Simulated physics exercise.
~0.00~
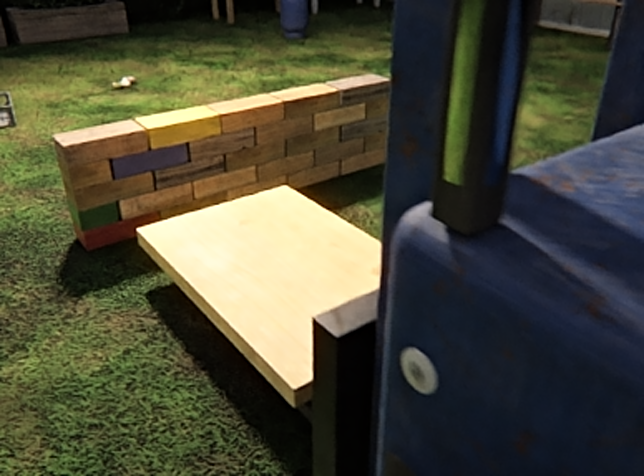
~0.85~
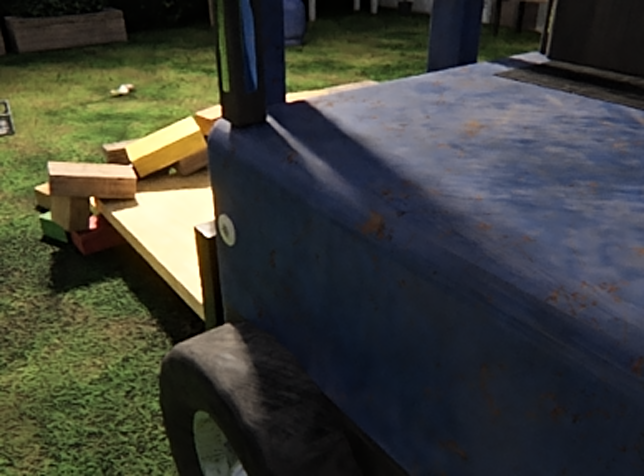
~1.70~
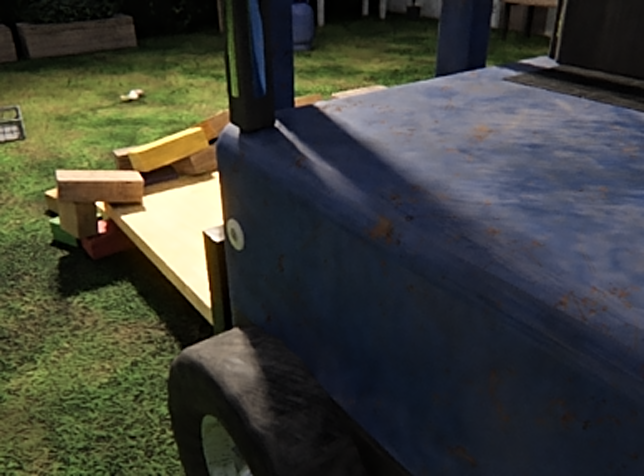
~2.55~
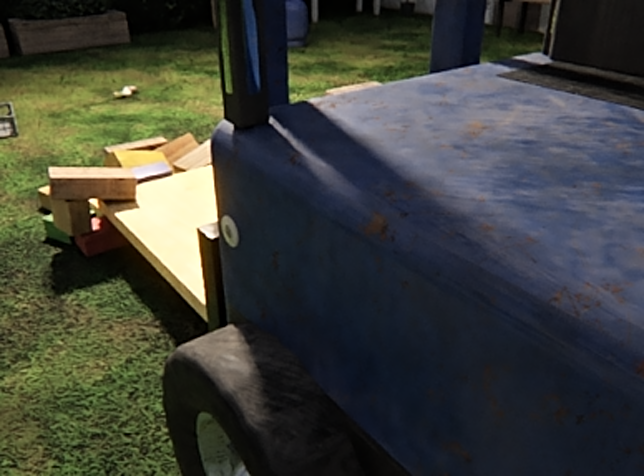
On a grassy yard, a blue lift truck pushed a pale, flat-topped case into a low wall of loose wooden blocks, shoving it apart until many blocks tumbled, the yellow one included, leaving a jumbled heap around the case.
